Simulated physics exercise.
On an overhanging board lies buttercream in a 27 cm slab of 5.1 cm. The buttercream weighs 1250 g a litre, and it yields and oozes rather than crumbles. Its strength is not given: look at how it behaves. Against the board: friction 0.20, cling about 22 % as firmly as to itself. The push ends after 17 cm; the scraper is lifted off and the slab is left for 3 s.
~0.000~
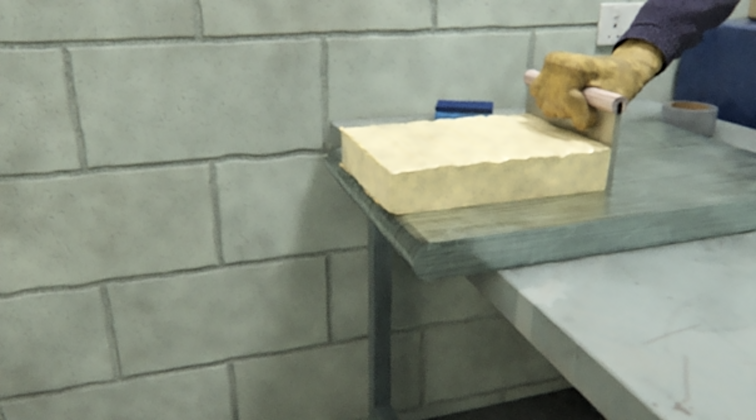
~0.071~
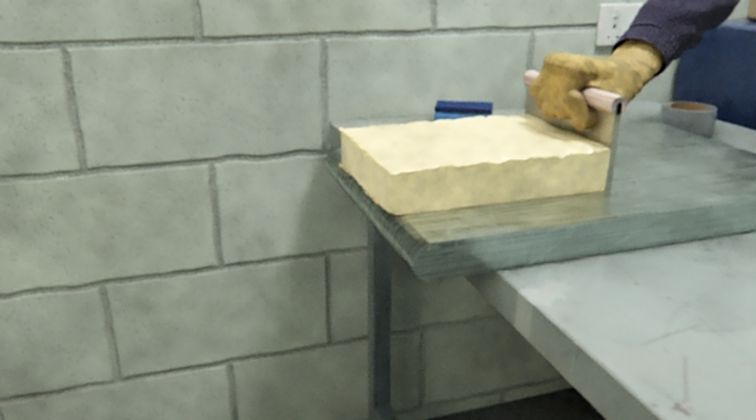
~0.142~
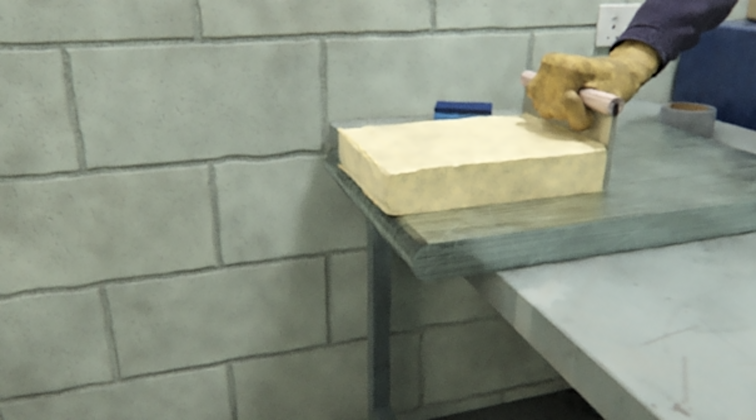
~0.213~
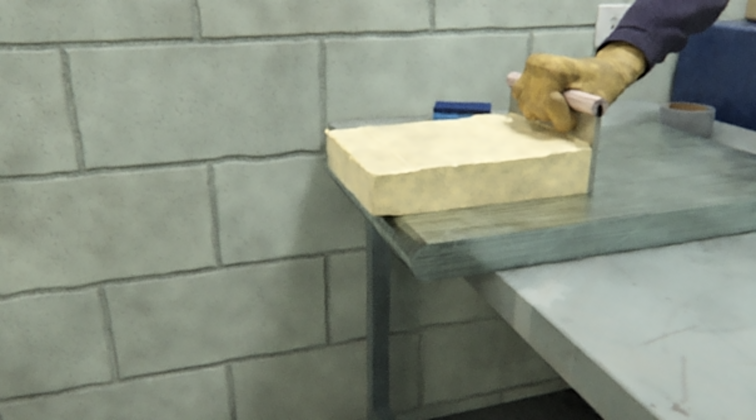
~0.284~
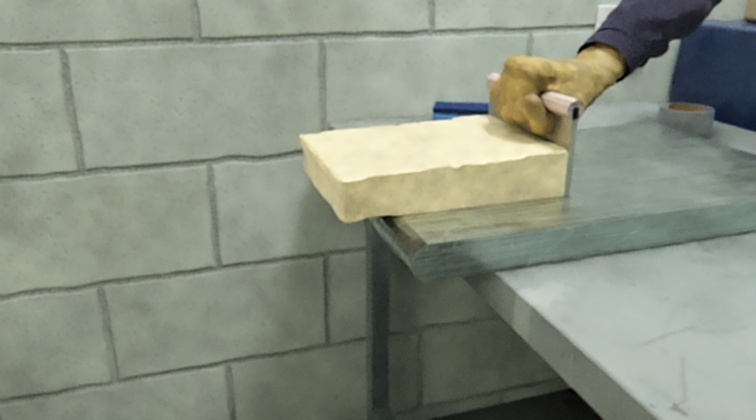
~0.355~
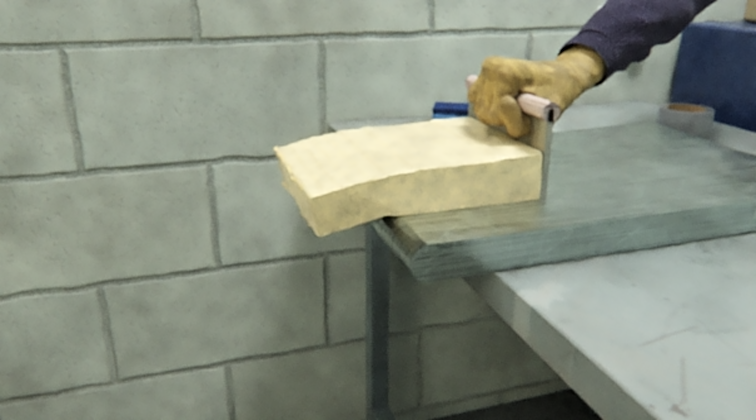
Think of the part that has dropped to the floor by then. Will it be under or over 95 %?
The part that has dropped to the floor by then is over 95 %.
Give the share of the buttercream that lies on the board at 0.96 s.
About 0 %.
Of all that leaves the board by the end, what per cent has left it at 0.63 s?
About 70 %.
After 0.63 s, 27 % lies on the board and 0 % has fallen.
After 0.96 s, none lies on the board and 99 % has fallen.
After 1.28 s, none lies on the board and 100 % has fallen.
After 1.61 s, none lies on the board and 100 % has fallen.
After 3.61 s, at the end, none lies on the board and 100 % has fallen.
